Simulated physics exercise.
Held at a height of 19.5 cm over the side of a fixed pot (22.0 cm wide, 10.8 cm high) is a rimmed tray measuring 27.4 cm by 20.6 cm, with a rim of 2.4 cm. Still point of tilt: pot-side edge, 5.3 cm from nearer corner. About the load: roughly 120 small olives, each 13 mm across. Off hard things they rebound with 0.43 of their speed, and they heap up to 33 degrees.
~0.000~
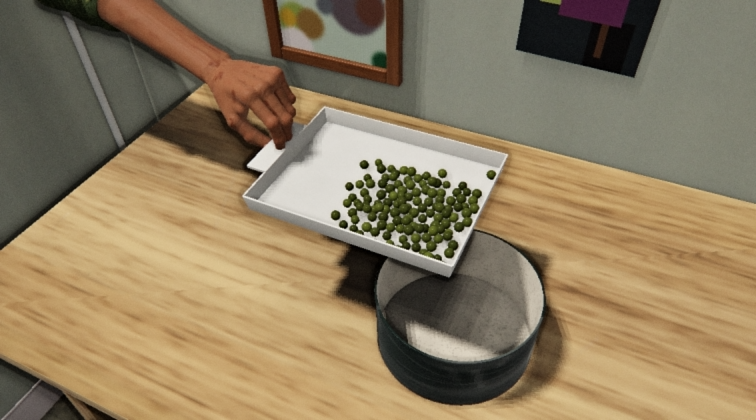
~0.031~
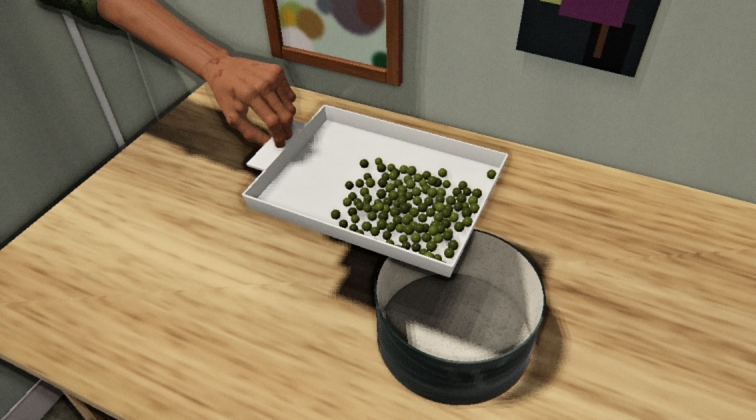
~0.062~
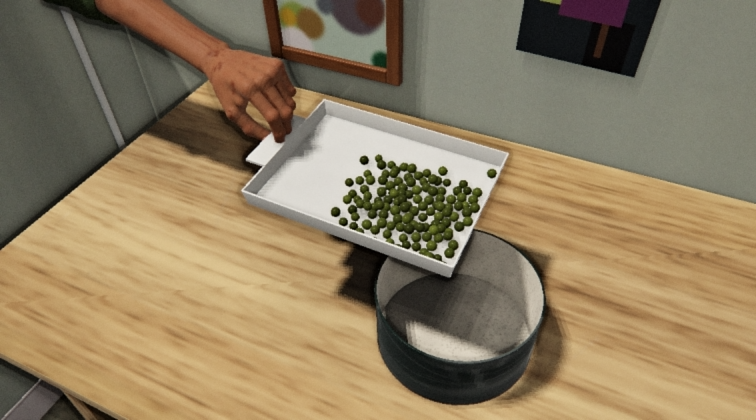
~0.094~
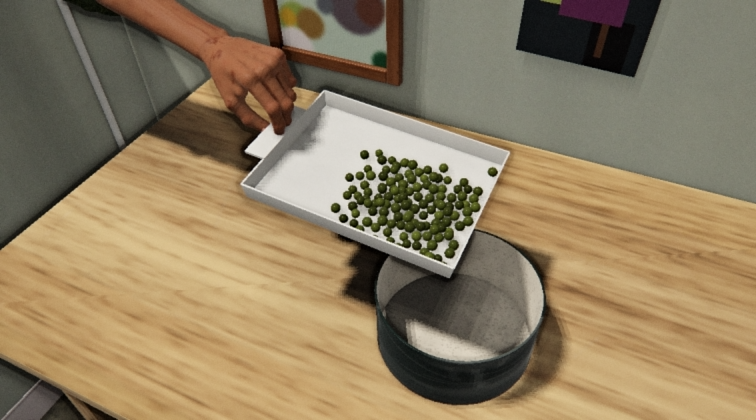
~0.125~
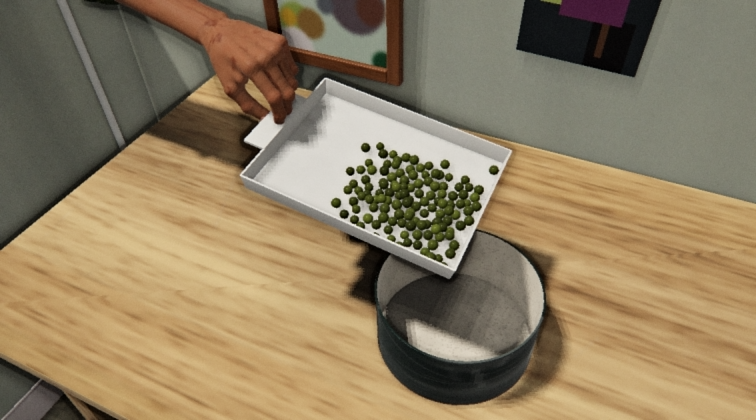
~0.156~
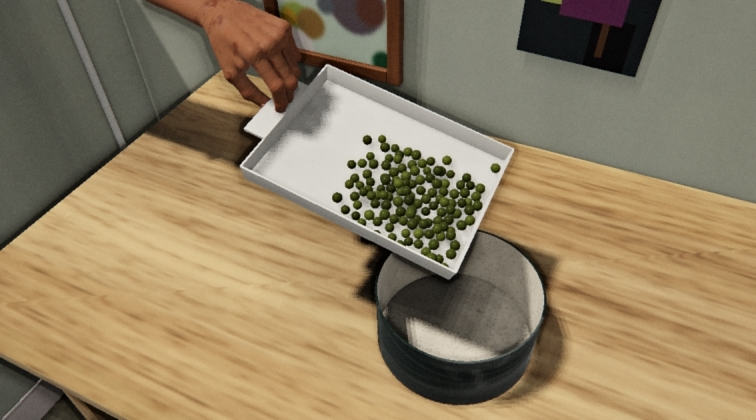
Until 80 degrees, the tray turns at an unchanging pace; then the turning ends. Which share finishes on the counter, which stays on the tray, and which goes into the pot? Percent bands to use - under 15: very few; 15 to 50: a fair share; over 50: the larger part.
Counter - very few, tray - the larger part, pot - a fair share.
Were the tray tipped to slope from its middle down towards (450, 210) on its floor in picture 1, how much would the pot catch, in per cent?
Estimate: Some 35 per cent.
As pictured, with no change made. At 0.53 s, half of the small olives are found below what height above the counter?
About 26 centimetres.
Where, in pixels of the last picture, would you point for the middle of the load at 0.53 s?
Approximately (457, 213) in the final picture.
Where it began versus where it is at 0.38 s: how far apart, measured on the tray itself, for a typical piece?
Roughly 2 cm.
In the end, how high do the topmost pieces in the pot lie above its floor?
Roughly 1.5 centimetres.
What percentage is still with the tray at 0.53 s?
Something like 100 percent, roughly.
After 0.38 s, tilt 48 degrees; the tray holds 100 %, the pot 0 %.
Then, at 0.53 s, tilt 70 degrees; the tray holds 100 %, the pot 0 %.
Then, at 0.80 s, tilt 80 degrees; the tray holds 90 %, the pot 10 %.
By 1.7 s all is still; counter 0 %, tray 75 %, pot 25 %.
